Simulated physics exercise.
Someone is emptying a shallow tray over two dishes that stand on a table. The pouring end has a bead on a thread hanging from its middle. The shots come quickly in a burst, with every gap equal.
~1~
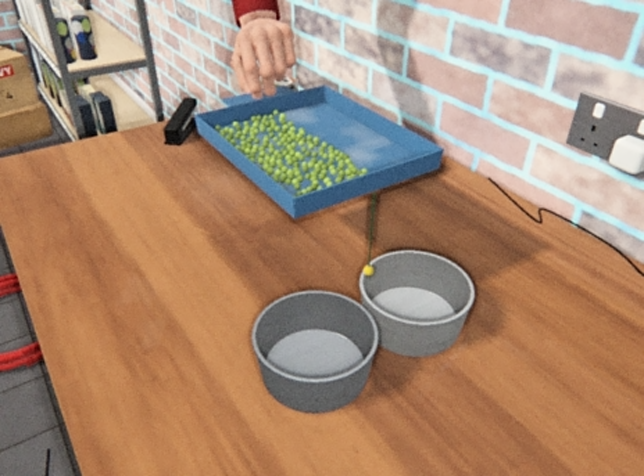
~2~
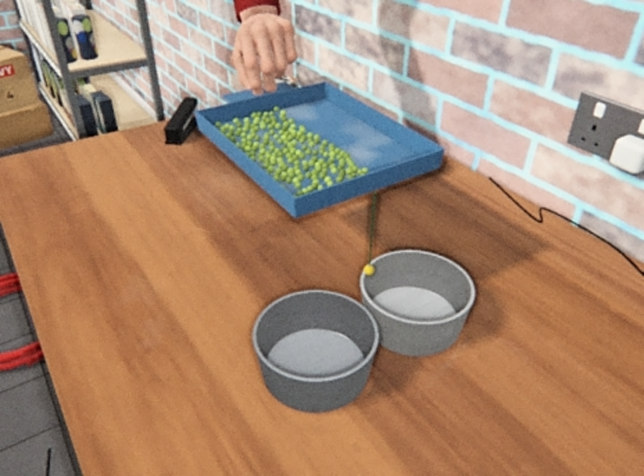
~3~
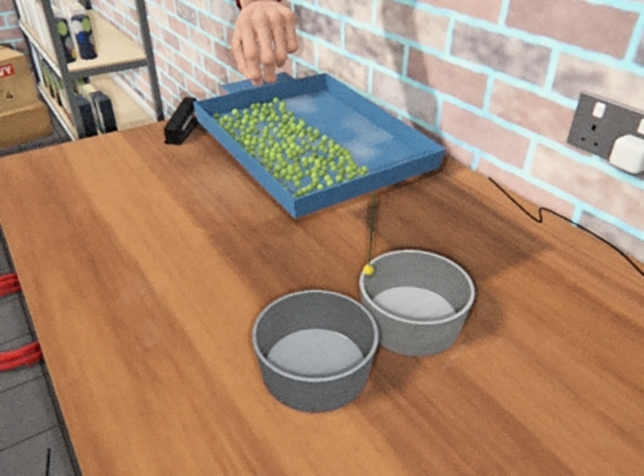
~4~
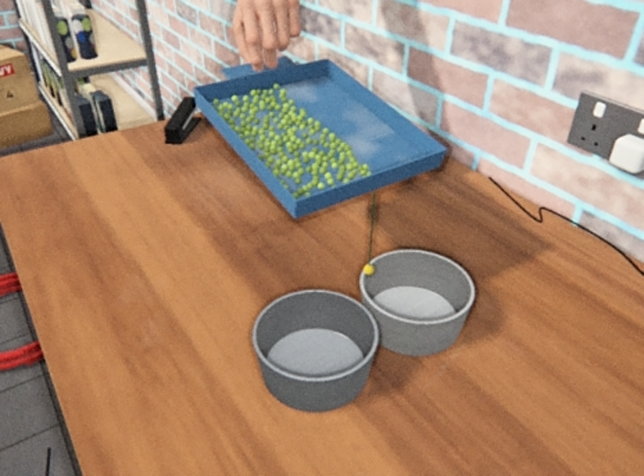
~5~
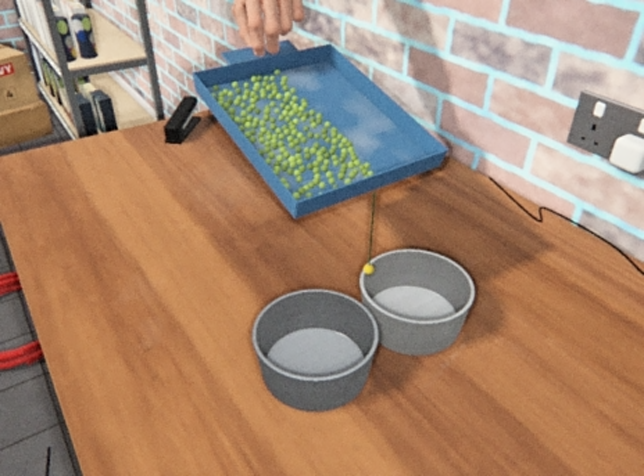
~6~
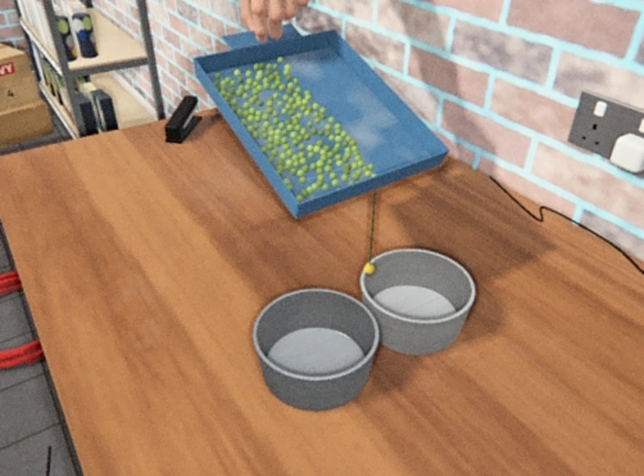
On a wooden table by a brick wall, a hand gradually raised the back of a shallow blue tray of green peas above two gray dishes, and some peas shifted inside as it tilted.
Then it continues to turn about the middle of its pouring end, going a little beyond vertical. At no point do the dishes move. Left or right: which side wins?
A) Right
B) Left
B, left.
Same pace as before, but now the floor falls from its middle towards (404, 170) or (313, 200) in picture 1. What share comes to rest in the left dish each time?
Respectively close to 0 and 100 in a hundred.
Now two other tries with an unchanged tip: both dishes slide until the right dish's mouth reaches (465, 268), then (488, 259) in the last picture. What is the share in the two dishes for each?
It comes to about 80 per cent the first time and about 60 per cent the second.
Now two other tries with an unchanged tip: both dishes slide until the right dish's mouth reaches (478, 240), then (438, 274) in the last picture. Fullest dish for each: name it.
First place: The leftmost dish. Second place: The leftmost dish.
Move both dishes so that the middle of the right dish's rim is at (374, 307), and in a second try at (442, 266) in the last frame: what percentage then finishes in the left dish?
About 0 per cent first, then about 70 per cent.
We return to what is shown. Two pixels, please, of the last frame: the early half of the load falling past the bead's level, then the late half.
At (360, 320) for the first part, then at (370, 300) for the others.
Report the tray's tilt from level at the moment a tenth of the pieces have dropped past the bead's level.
It is at around 110 degrees by then.
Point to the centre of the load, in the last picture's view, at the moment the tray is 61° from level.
Roughly at (341, 181).
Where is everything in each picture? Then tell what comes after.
The first picture shows corners of the pouring end (295, 197) and (441, 149), level; middle of the load (286, 153), dried peas; left dish (350, 387); right dish (452, 332); bead on its thread (369, 271).
The second picture shows corners of the pouring end (295, 197) and (442, 148), level; middle of the load (286, 151).
The third picture shows corners of the pouring end (296, 198) and (442, 149), tipped barely, level across its low end; middle of the load (286, 147).
The fourth picture shows corners of the pouring end (297, 199) and (444, 149), tipped a little, level across its low end; middle of the load (286, 139).
The fifth picture shows corners of the pouring end (298, 200) and (445, 149), tipped a little, level across its low end; middle of the load (287, 132).
The sixth picture shows corners of the pouring end (299, 202) and (447, 149), tipped clearly, level across its low end; middle of the load (291, 128), roughly half on the move; left dish (351, 386); right dish (453, 330).
Just after the last frame, tray tipped steeply; almost all on the tray; just a few in the air.
A moment on, tray tipped right over; almost all on the tray; just a few in the left dish; just a few outside both; just a few in the air.
Further on, tray tipped past a quarter turn; roughly half in the left dish; roughly a quarter in the right dish; roughly a quarter outside both.
When it is over, tray tipped past a quarter turn; roughly half in the left dish; roughly a quarter in the right dish; roughly a quarter outside both.
